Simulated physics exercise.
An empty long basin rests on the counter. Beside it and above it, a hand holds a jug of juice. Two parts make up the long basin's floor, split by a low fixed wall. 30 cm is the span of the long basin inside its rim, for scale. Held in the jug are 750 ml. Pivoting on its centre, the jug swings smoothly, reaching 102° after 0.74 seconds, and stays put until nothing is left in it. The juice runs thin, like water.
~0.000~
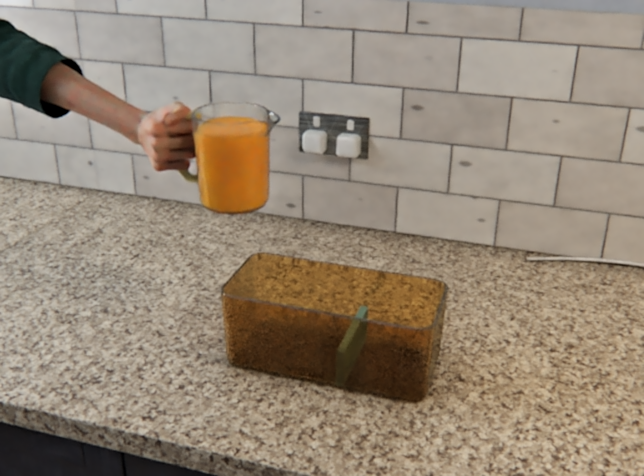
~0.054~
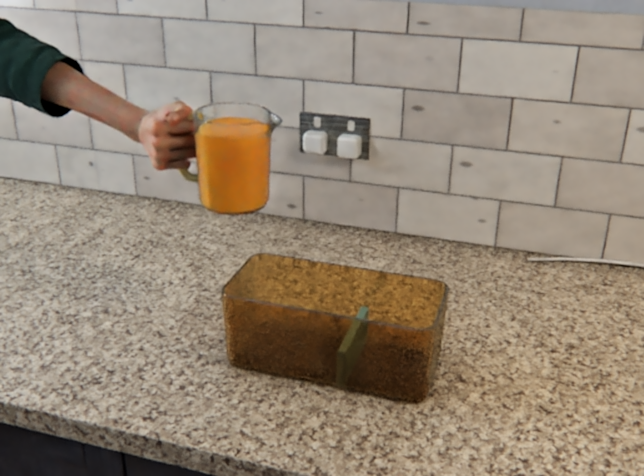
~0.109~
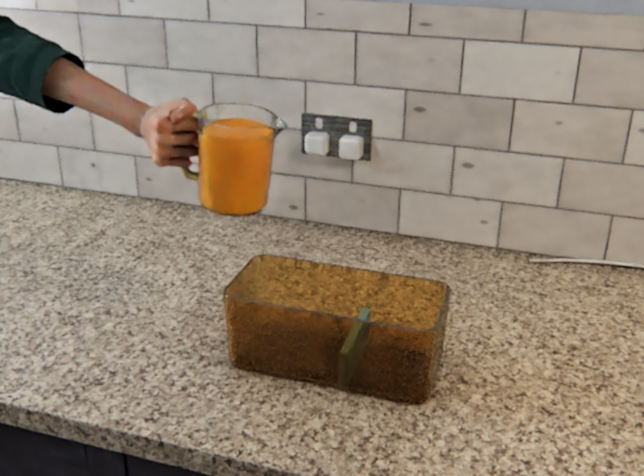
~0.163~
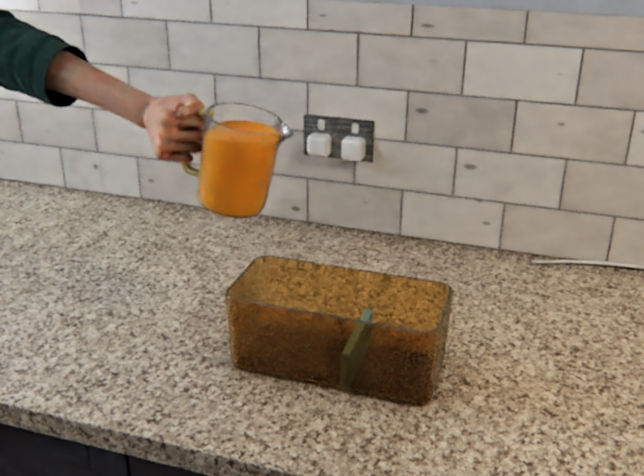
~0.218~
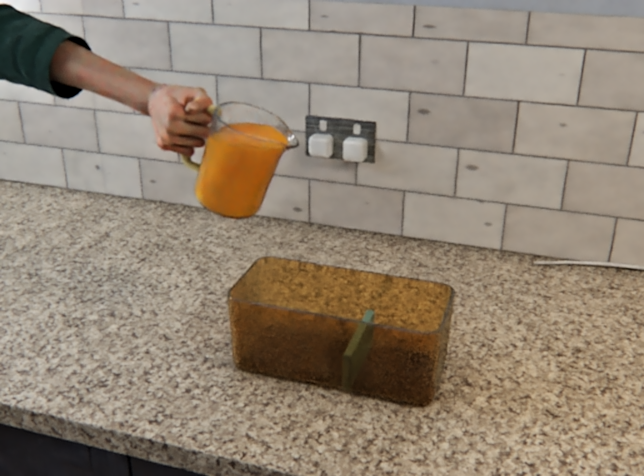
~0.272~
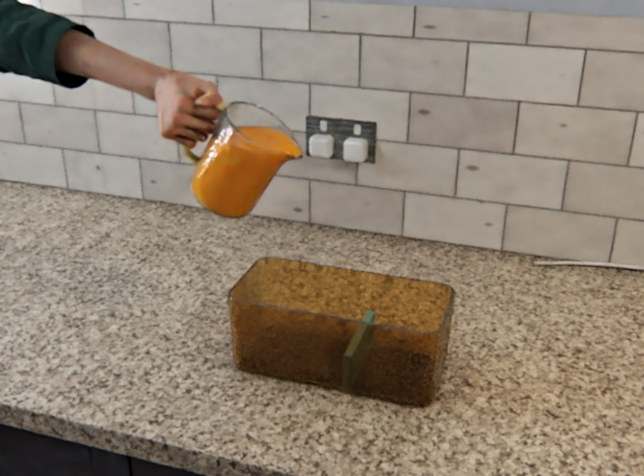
The clip opens on a hand holding an upright glass jug of orange juice above a long, clear-sided brown basin on a speckled counter, before a tiled wall. The hand barely moves at first, then smoothly tilts the jug to the right, the juice shifting up to its spout.
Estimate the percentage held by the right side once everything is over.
I would say 6 per cent.
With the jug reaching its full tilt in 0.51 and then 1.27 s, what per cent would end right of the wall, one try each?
The first try gives around 5 percent, the second around 10 percent.
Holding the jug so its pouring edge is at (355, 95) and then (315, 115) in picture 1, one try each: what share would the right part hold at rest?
In turn about 55 and 85 per cent.
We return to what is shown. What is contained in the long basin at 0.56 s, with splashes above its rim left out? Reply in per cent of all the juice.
Around 10%.
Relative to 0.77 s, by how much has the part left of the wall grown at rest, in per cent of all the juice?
Some 34 per cent.
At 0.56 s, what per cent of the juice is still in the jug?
I'd put it near 66 percent.
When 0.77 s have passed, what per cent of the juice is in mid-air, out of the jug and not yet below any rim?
24 in a hundred, give or take.
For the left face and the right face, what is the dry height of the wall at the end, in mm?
Left side: Around 28 mm. Right side: Around 54 mm.
After 0.56 s the tilt is 88° and 65 per cent is still to pour, 9 is left of the wall and 1 right of it.
After 0.77 s the tilt is 102° and 21 per cent is still to pour, 52 is left of the wall and 3 right of it.
After 1.00 s the tilt is 102° and 4 per cent is still to pour, 75 is left of the wall and 4 right of it.
After 1.24 s the tilt is 102° and 1 per cent is still to pour, 84 is left of the wall and 6 right of it.
In the end 86 per cent lies left of the wall, 6 right of it and 9 outside.
